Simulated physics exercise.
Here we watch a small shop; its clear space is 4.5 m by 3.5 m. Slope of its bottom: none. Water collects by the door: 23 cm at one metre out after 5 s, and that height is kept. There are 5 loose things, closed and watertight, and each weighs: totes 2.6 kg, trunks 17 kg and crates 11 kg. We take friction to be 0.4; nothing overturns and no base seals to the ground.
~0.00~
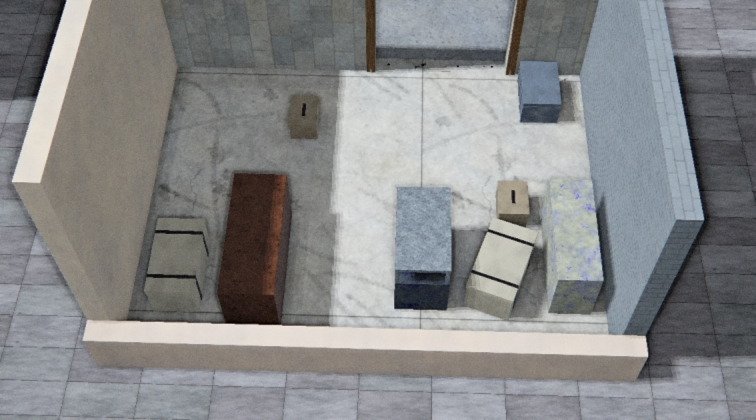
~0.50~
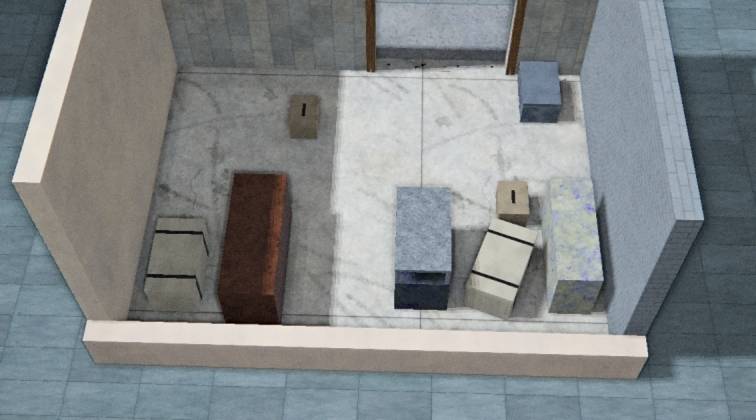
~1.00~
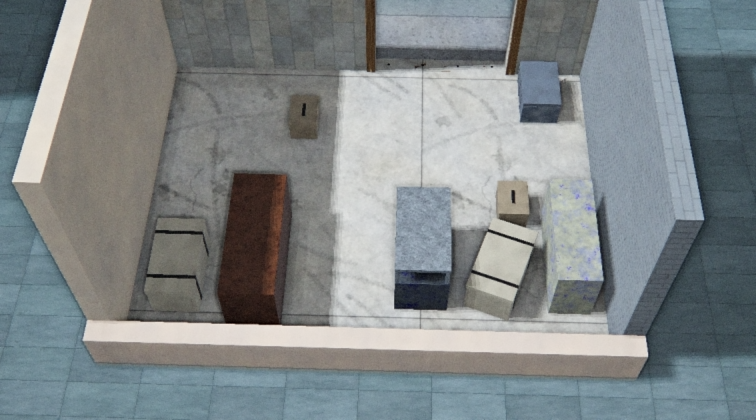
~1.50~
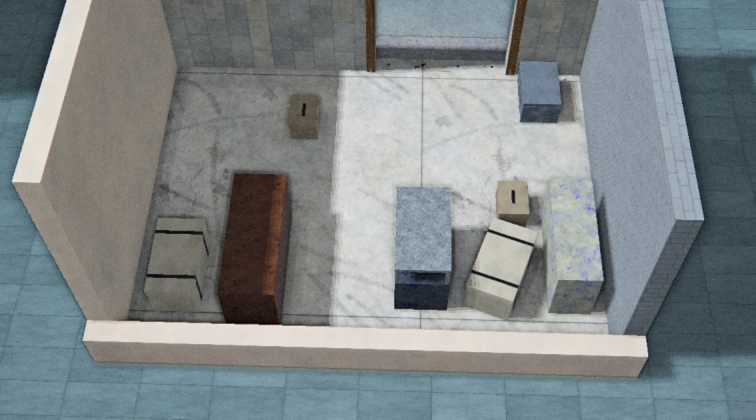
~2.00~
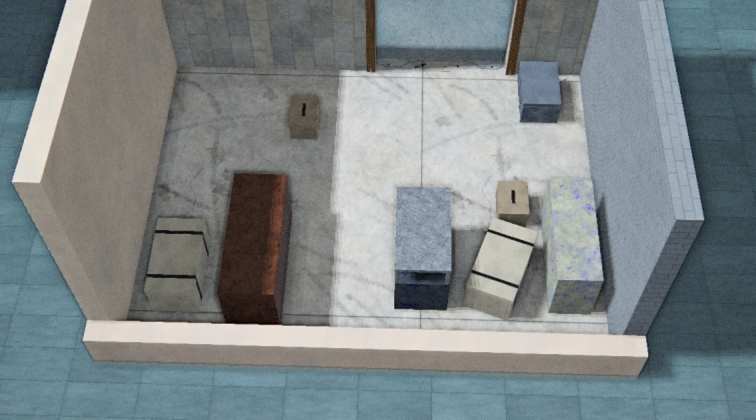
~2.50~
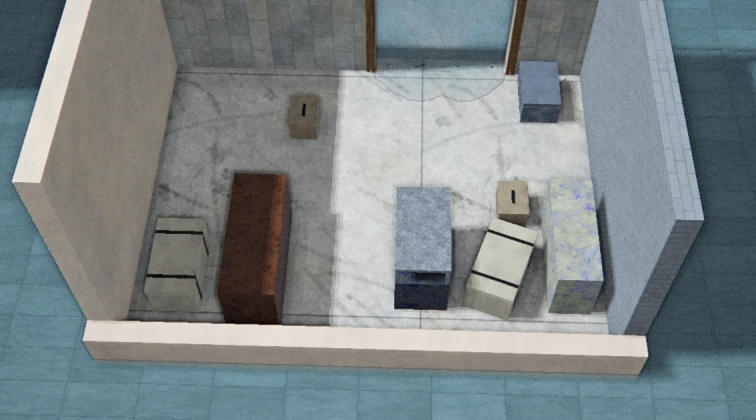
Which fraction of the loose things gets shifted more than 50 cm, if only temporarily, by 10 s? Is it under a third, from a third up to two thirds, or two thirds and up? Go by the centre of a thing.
I would say under a third.
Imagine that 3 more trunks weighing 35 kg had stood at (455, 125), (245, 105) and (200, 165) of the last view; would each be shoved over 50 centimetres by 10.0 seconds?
One by one, in that order: Above it, below it, below it.
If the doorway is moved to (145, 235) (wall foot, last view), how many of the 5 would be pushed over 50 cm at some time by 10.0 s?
Then the count would be 3.
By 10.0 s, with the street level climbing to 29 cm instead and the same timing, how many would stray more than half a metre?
Count under that change: 2.
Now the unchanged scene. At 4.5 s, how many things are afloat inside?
I get 0.
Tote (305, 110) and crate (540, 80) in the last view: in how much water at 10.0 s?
First about 2 cm, second about 7 cm.
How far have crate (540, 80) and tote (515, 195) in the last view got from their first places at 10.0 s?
Net displacement, in order: 20 cm; 40 cm.
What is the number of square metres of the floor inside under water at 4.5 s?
Around 5.5 m2 of it.
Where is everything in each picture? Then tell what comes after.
The first picture shows a tote at (513, 197) rests on the ground; a trunk at (503, 258), on the bottom; 0.0 m2 under water; 0 of 5 have shifted.
The second picture shows a tote at (513, 197), on the bottom; a trunk at (503, 258), on the bottom; water covers 0.0 m2; 0 of 5 have shifted.
The third picture shows a tote at (513, 197), on the bottom; a trunk at (503, 258), on the bottom; water covers 0.0 m2; 0 of 5 have shifted.
The fourth picture shows a tote at (513, 197), on the bottom; a trunk at (503, 258), on the bottom; 0.0 m2 under water; 0 of 5 have shifted.
The fifth picture shows a tote at (513, 197) rests on the ground; a trunk at (503, 258) rests on the ground; 0.0 m2 under water; 0 of 5 have shifted.
The sixth picture shows a tote at (513, 197), on the bottom; a trunk at (503, 258) rests on the ground; 0.5 m2 under water; 0 of 5 have shifted.
After 3.5 s 0 of 5 are over 50 cm from their spots; 0 afloat.
After 4.5 s 0 of 5 are over 50 cm from their spots; 0 afloat.
After 7.0 s 1 of 5 are over 50 cm from their spots; 2 afloat.
After 10.0 s 0 of 5 are over 50 cm from their spots, and 1 have been at some point; 3 afloat.
